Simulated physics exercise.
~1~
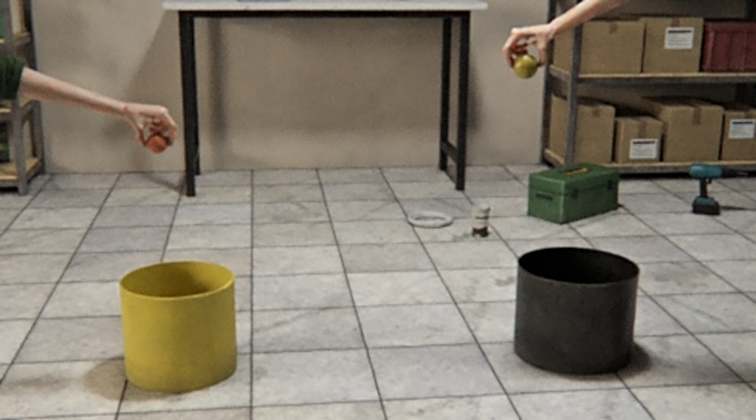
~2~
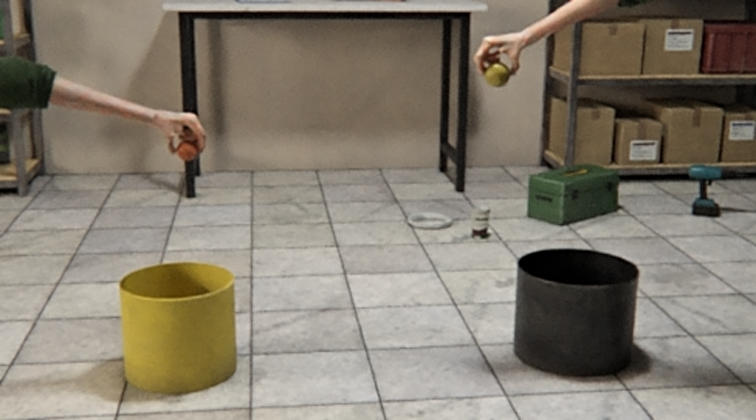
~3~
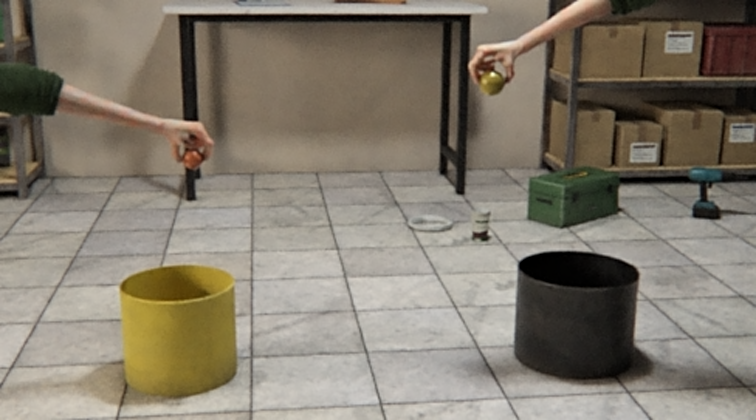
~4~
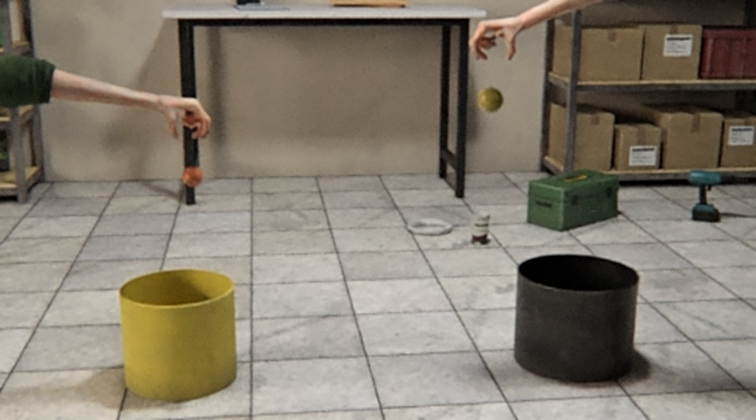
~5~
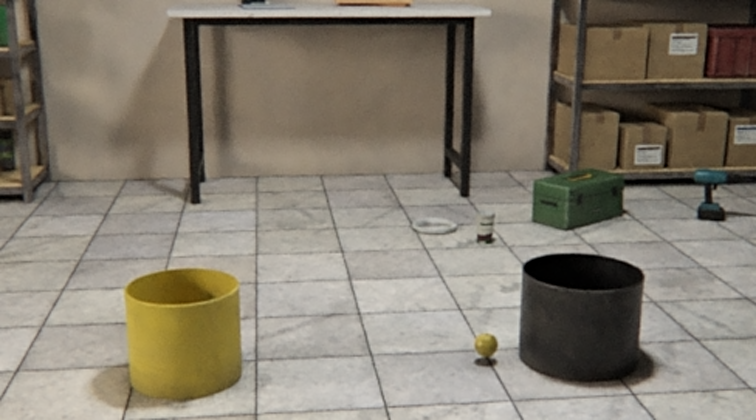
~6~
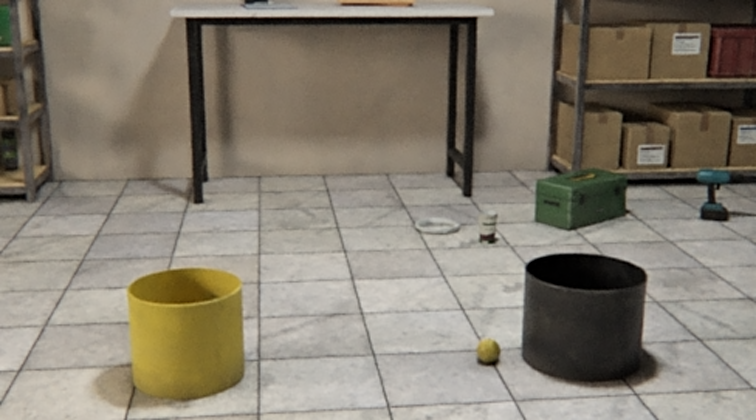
Two hands releasing an orange tomato and a yellow apple, the tomato dropping into the yellow bin, the apple landing beside the black bucket.
